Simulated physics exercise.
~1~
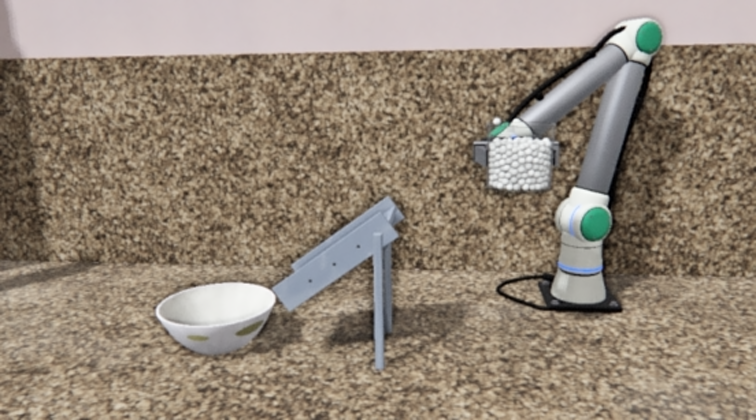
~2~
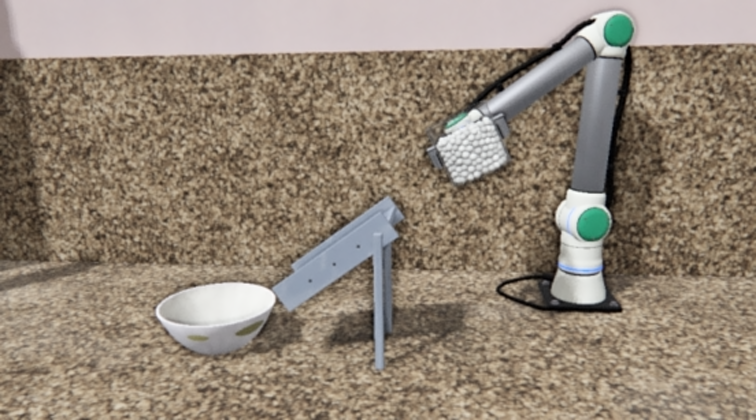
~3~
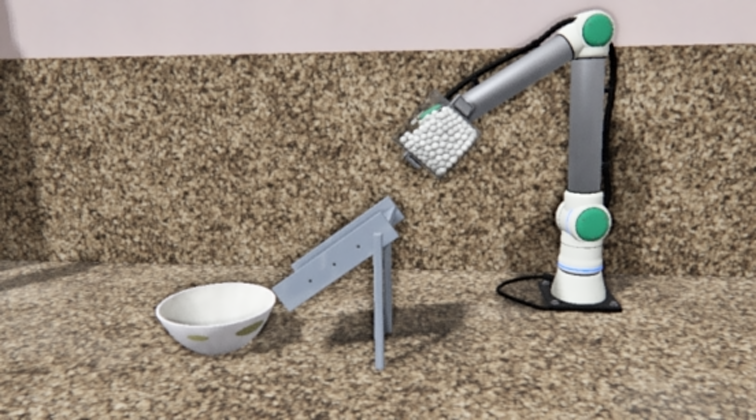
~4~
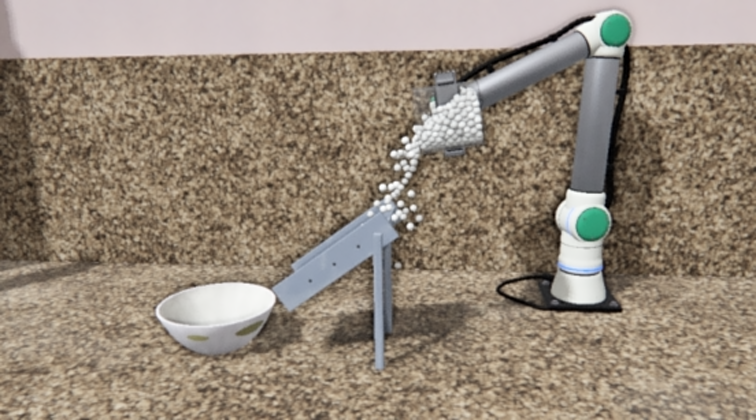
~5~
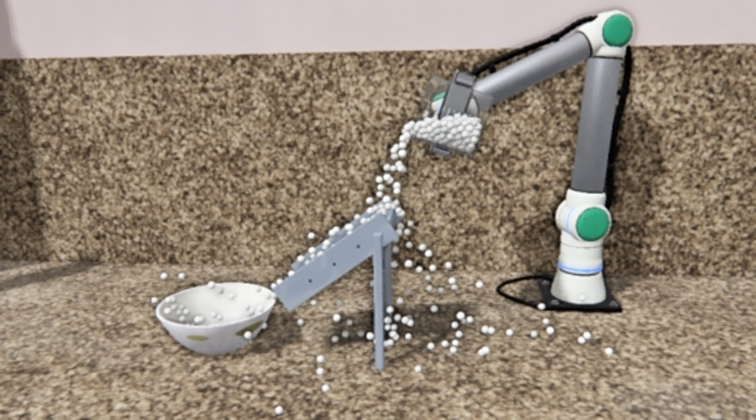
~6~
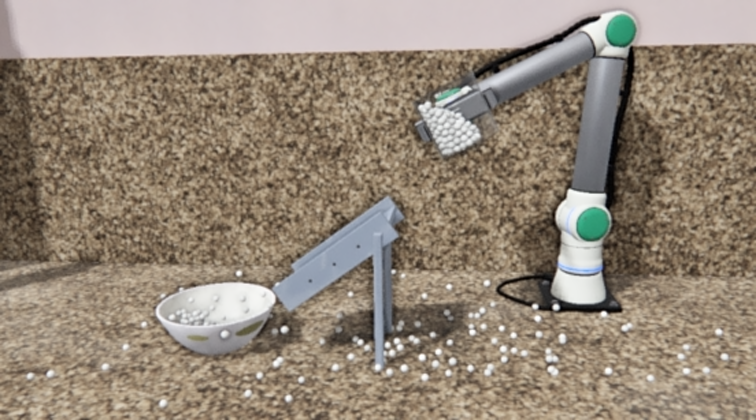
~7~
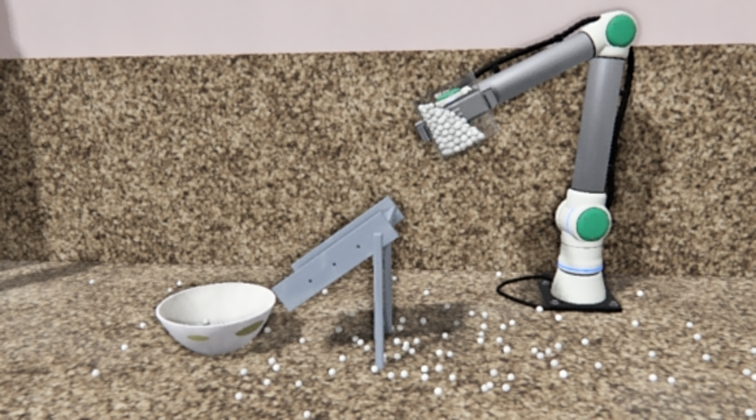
A robot arm carries a container of white beads left above a sloped chute and tips it, sending some down into a bowl while others scatter across the speckled counter. It then tilts back and stops, still holding many beads.
